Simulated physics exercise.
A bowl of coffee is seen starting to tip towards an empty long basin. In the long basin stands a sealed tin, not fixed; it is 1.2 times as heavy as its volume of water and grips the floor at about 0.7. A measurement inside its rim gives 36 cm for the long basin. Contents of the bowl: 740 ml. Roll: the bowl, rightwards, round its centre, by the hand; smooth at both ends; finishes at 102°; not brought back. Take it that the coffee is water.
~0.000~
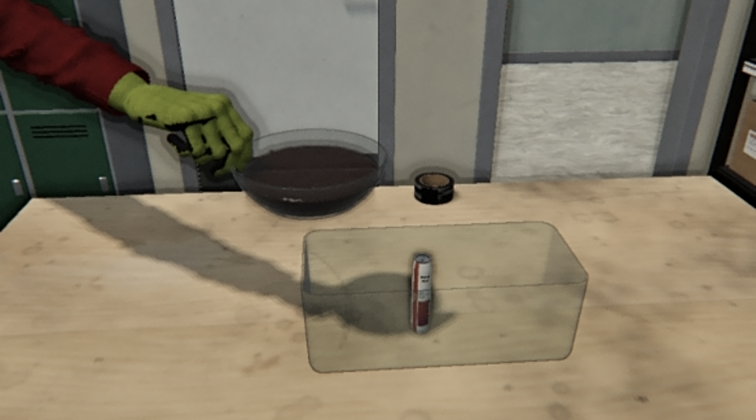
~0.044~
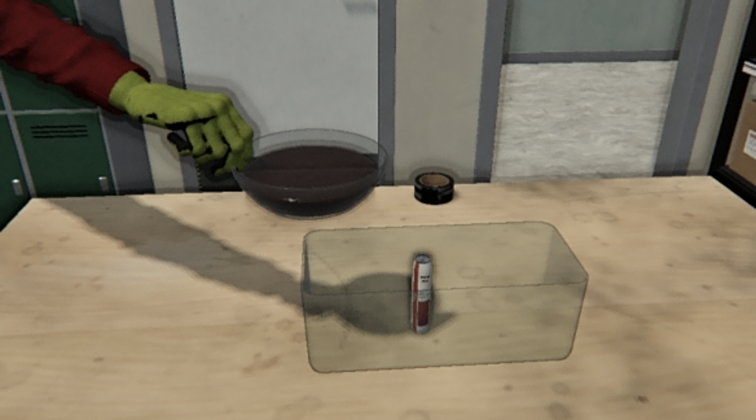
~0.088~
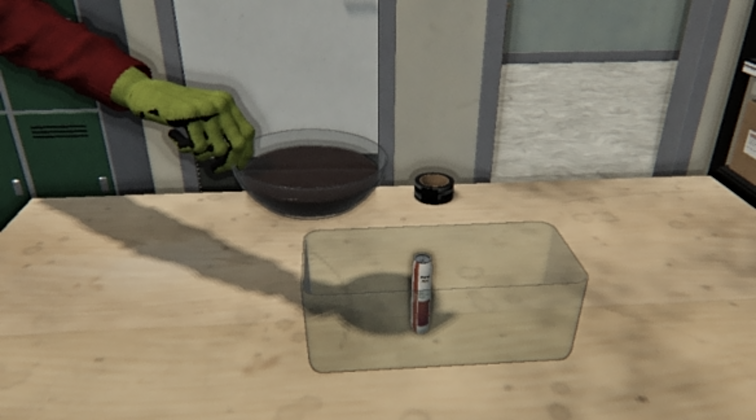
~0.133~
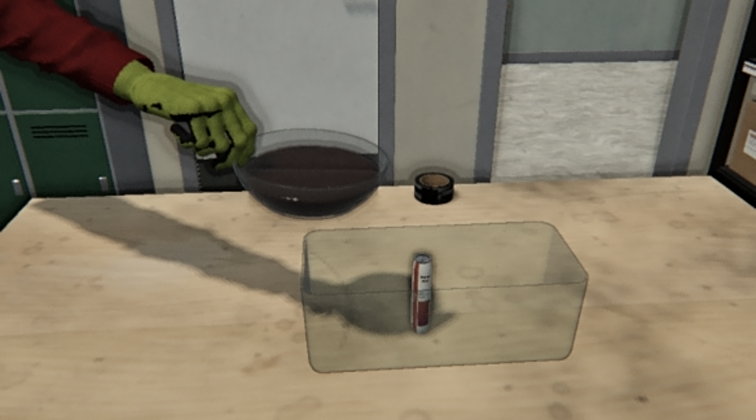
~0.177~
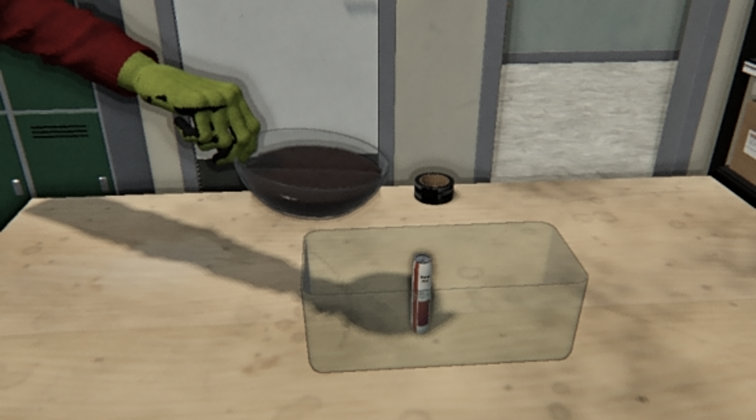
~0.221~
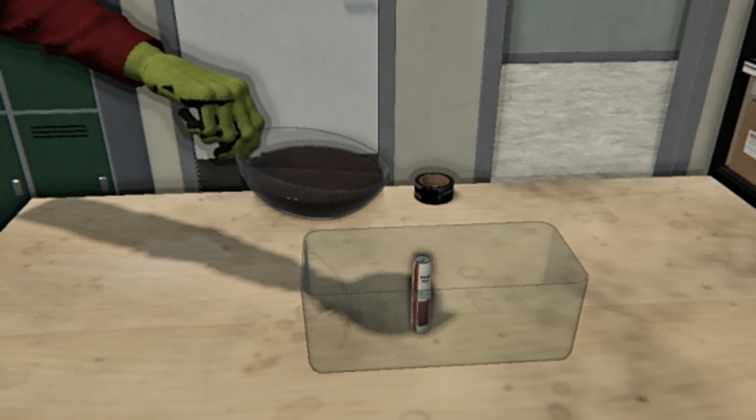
Glass bowl of dark liquid tilting slightly to the right beside a green-gloved hand, behind a clear basin on a wooden table.
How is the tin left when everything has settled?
Upright.
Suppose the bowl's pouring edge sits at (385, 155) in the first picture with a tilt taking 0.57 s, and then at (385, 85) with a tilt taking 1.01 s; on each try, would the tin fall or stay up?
Trial 1 - tin tips; trial 2 - tin stays standing.
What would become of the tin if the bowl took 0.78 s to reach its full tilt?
Result: Tin upright.
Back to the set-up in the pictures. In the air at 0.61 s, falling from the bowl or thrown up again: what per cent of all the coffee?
Roughly 38 %.
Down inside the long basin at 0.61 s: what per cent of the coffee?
Near 32 in a hundred.
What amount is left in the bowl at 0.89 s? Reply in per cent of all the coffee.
Close to 0 in a hundred.
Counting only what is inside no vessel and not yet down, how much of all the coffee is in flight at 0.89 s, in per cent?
Something like 1 per cent is in the air then.
Then, 0.61 s in, the tilt is 67° and 29 per cent is still to pour; the tin stands where it began.
Then, 0.89 s in, the tilt is 99° and 0 per cent is still to pour; the tin stands where it began.
Then, 1.19 s in, the tilt is 102° and 0 per cent is still to pour; the tin stands where it began.
Then, 1.51 s in, the tilt is 102° and 0 per cent is still to pour; the tin stands where it began.
Finally, the tin stands where it began.
